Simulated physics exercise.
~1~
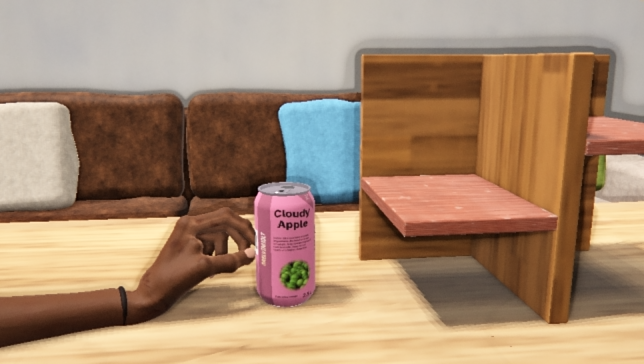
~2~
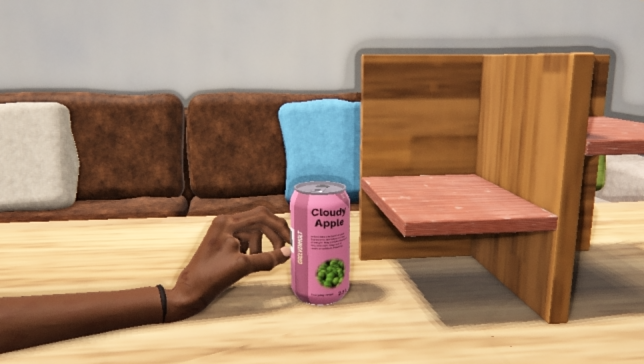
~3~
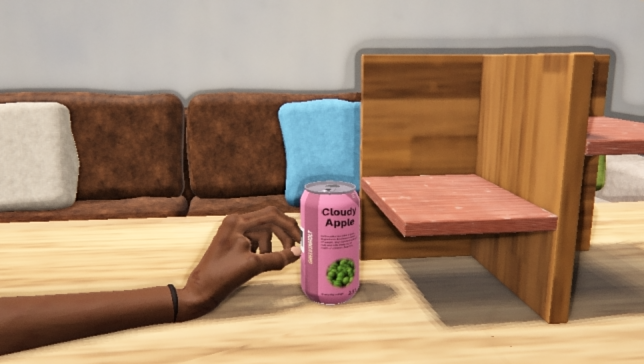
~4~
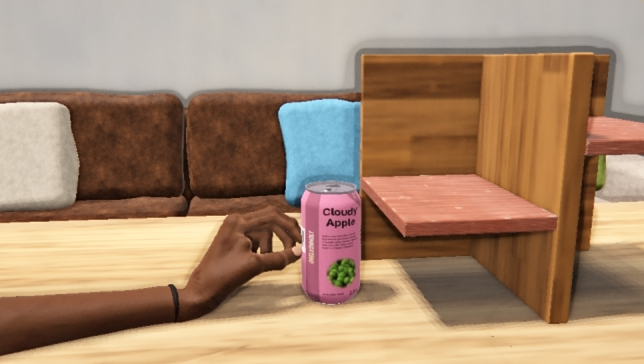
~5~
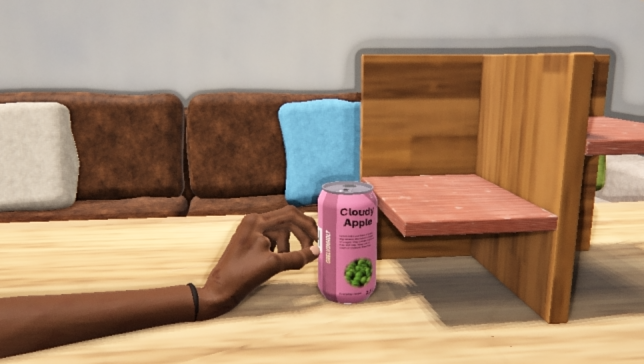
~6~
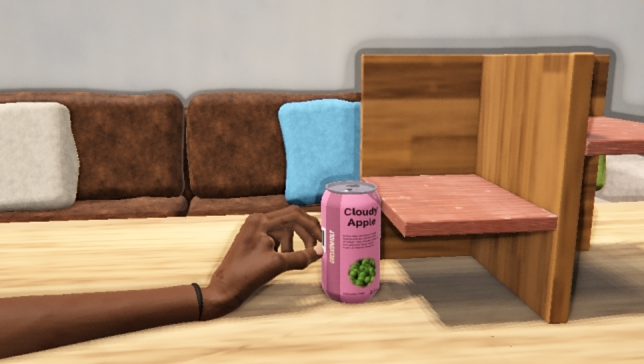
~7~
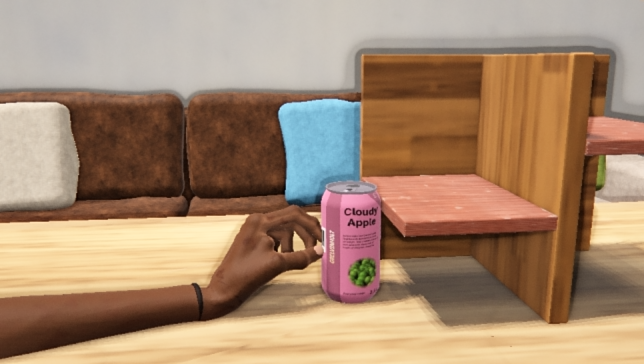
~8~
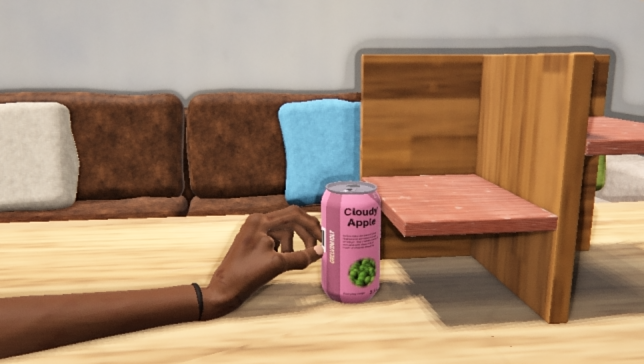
The clip shows a hand pushing an upright pink can to the right across a pale wooden tabletop toward a wooden stand with a reddish shelf. The can moves in short stages, then stops at the shelf's edge and stays there, still upright, with the hand beside it.
